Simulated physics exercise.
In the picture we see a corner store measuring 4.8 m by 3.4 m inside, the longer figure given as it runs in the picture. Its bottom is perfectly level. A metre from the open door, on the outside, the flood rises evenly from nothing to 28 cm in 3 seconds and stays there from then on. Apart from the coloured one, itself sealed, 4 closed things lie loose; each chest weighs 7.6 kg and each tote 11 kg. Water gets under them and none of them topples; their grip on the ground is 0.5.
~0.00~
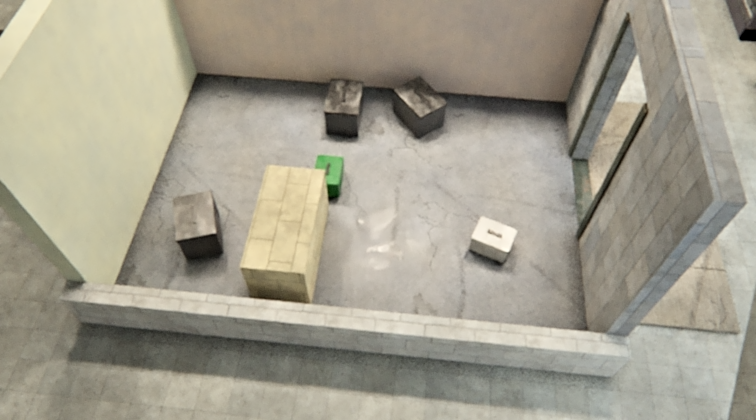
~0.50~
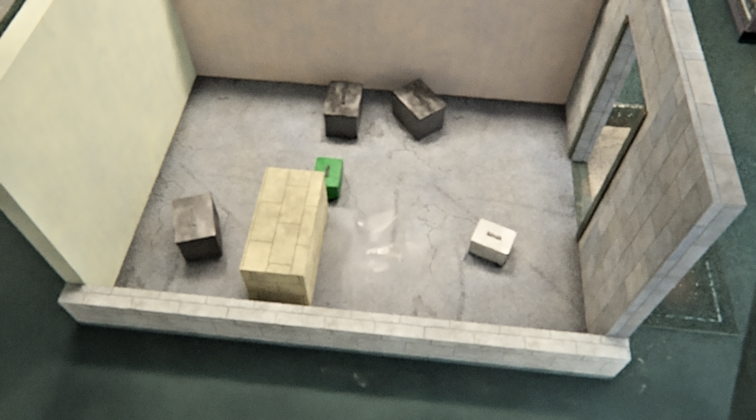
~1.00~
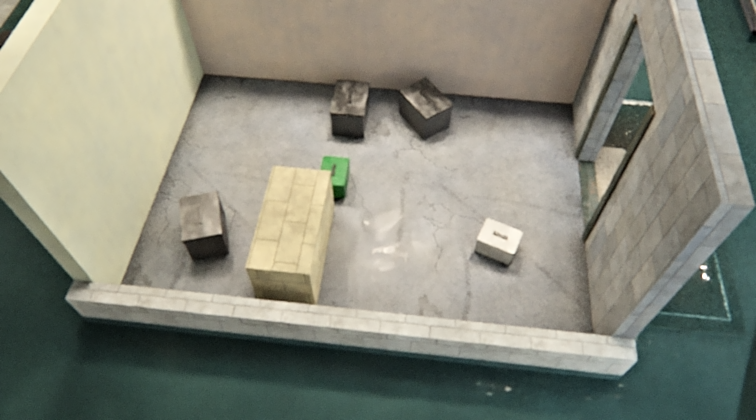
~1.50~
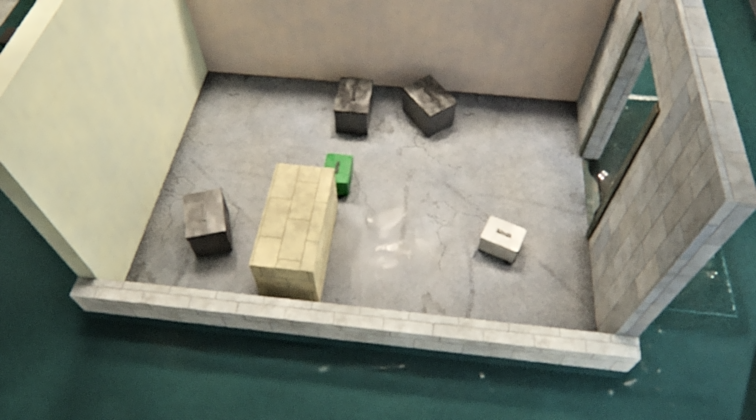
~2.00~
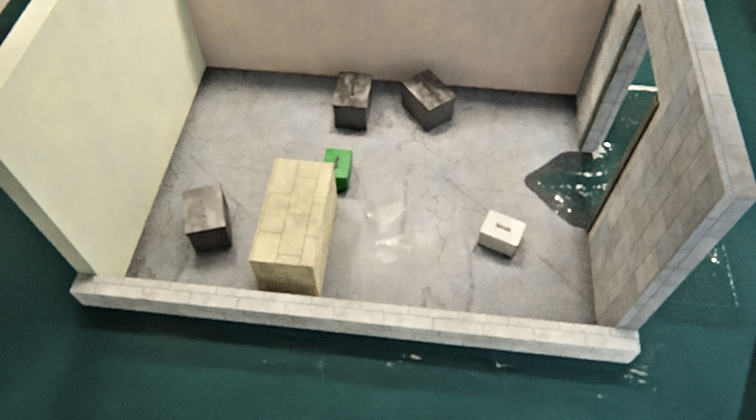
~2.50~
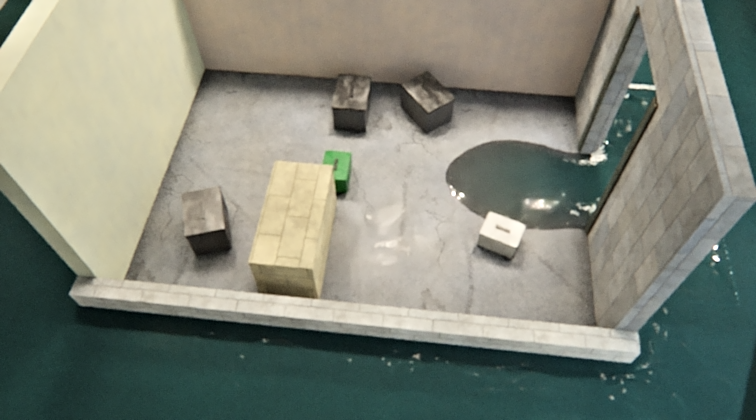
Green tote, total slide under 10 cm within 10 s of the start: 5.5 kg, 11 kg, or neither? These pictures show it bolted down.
Neither.
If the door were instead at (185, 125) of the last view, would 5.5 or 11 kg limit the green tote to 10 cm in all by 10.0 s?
In that case both options fail.
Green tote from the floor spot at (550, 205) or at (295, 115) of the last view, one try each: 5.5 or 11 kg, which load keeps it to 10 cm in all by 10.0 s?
Neither mass does it, then neither mass does it.
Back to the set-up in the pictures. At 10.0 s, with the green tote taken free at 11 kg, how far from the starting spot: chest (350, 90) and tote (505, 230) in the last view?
The first is 150 cm from its start, the second 60 cm.
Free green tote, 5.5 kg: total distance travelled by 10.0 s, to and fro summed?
Adding it all up, something like 500 cm.
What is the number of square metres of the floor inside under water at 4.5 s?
Near 10.5 m2 in all.
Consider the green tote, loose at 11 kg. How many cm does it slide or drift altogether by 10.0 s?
I'd say close to 300 cm in total.
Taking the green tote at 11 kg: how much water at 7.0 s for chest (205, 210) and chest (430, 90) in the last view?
Roughly 4 and 14 cm.
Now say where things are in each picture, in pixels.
In the first frame, the green tote at (328, 169), on the bottom; water covers 0.0 m2; 0 of 5 have shifted.
In the second frame, the green tote at (327, 172), on the bottom; 0.0 m2 under water; 0 of 5 have shifted.
In the third frame, the green tote at (334, 171) rests on the ground; 0.0 m2 under water; 0 of 5 have shifted.
In the fourth frame, the green tote at (337, 168) rests on the ground; 0.0 m2 under water; 0 of 5 have shifted.
In the fifth frame, the green tote at (336, 163), on the bottom; water covers 0.4 m2; 0 of 5 have shifted.
In the sixth frame, the green tote at (336, 165), on the bottom; water covers 1.5 m2; 0 of 5 have shifted.
After 3.5 s the green tote would be 0 cm from its start with 5.5 kg and 0 cm from its start with 11 kg; 2 cm of water round it then.
After 4.5 s the green tote would be 77 cm from its start with 5.5 kg and 38 cm from its start with 11 kg; 6 cm of water round it then.
After 7.0 s the green tote would be 188 cm from its start with 5.5 kg and 138 cm from its start with 11 kg; 9 cm of water round it then.
After 10.0 s the green tote would be 84 cm from its start with 5.5 kg and 198 cm from its start with 11 kg; 19 cm of water round it then.
